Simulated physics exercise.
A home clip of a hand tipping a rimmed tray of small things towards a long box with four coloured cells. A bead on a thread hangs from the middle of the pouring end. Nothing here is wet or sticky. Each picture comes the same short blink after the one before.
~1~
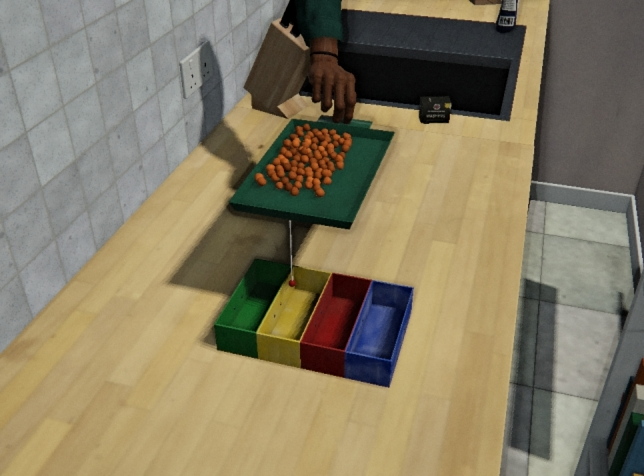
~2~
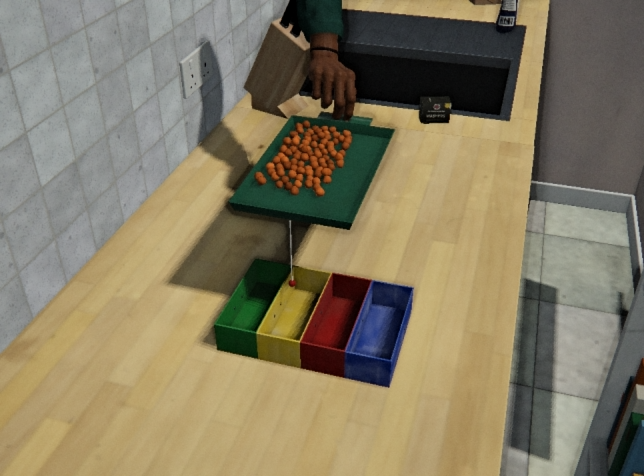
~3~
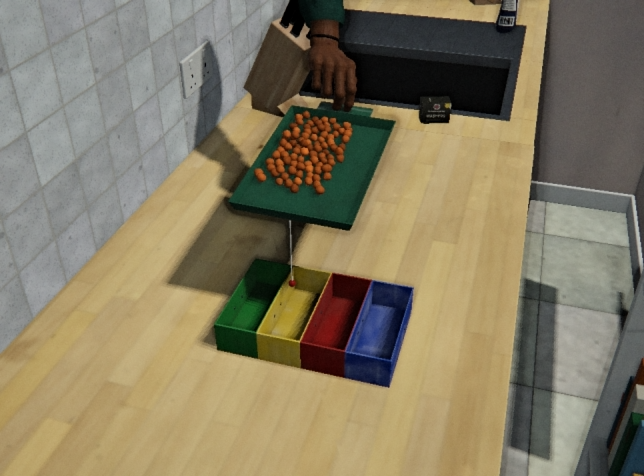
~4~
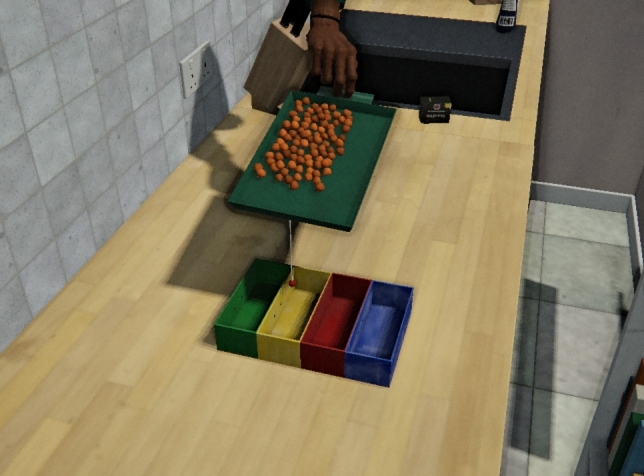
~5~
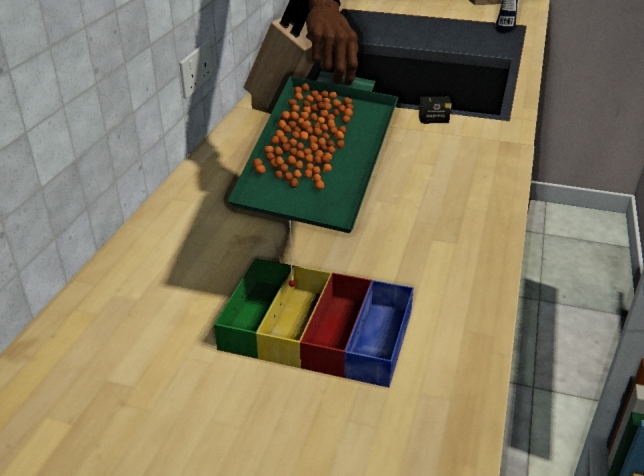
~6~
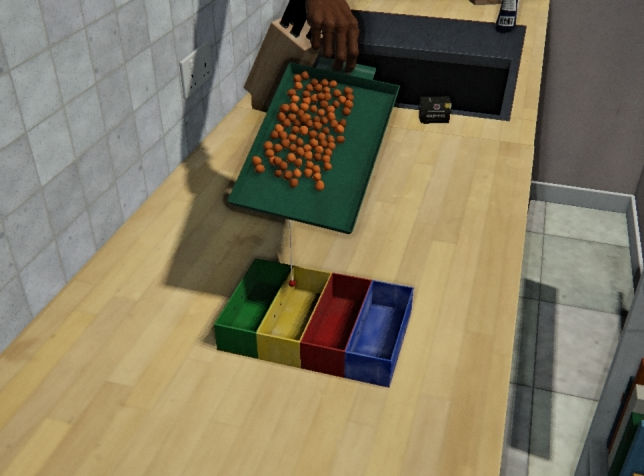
A hand held a green tray of small orange-brown balls above a box with green, yellow, red and blue cells, then slowly raised the far end, tilting the tray while the balls stayed bunched together.
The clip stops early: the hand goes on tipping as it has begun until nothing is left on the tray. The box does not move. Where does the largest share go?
The red one ends fullest.
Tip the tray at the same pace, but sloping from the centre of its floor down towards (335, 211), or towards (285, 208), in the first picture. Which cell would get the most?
One: Red. Two: That green cell.
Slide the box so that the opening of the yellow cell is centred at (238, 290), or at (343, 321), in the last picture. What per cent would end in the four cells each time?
First some 60, then 90 per cent.
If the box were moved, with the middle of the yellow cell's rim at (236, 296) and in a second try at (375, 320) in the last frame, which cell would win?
The first try: The cell in blue. The second: That green cell.
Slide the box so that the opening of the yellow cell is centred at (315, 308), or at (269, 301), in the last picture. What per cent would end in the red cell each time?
The first gives 50 %, the second 30 %.
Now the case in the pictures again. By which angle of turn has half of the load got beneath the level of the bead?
Roughly 95°.
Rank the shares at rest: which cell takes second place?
Next in line is the yellow one.
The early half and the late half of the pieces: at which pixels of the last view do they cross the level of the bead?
At about (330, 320), then at (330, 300).
Shortly afterwards, tray tipped steeply; the bulk on the tray; only a few in the blue cell; only a few in the red cell; near a quarter falling or outside the box.
Next, tray tipped past a quarter turn; a little on the tray; near a third in the red cell; near a quarter in the yellow cell; a little in the blue cell; only a few in the green cell; near a quarter falling or outside the box.
Some moments later, tray tipped past a quarter turn; near two thirds in the red cell; near a quarter in the yellow cell; a little in the blue cell; only a few in the green cell; a little falling or outside the box.
In the end, tray tipped past a quarter turn; near two thirds in the red cell; near a quarter in the yellow cell; a little in the blue cell; only a few in the green cell; a little outside the box.
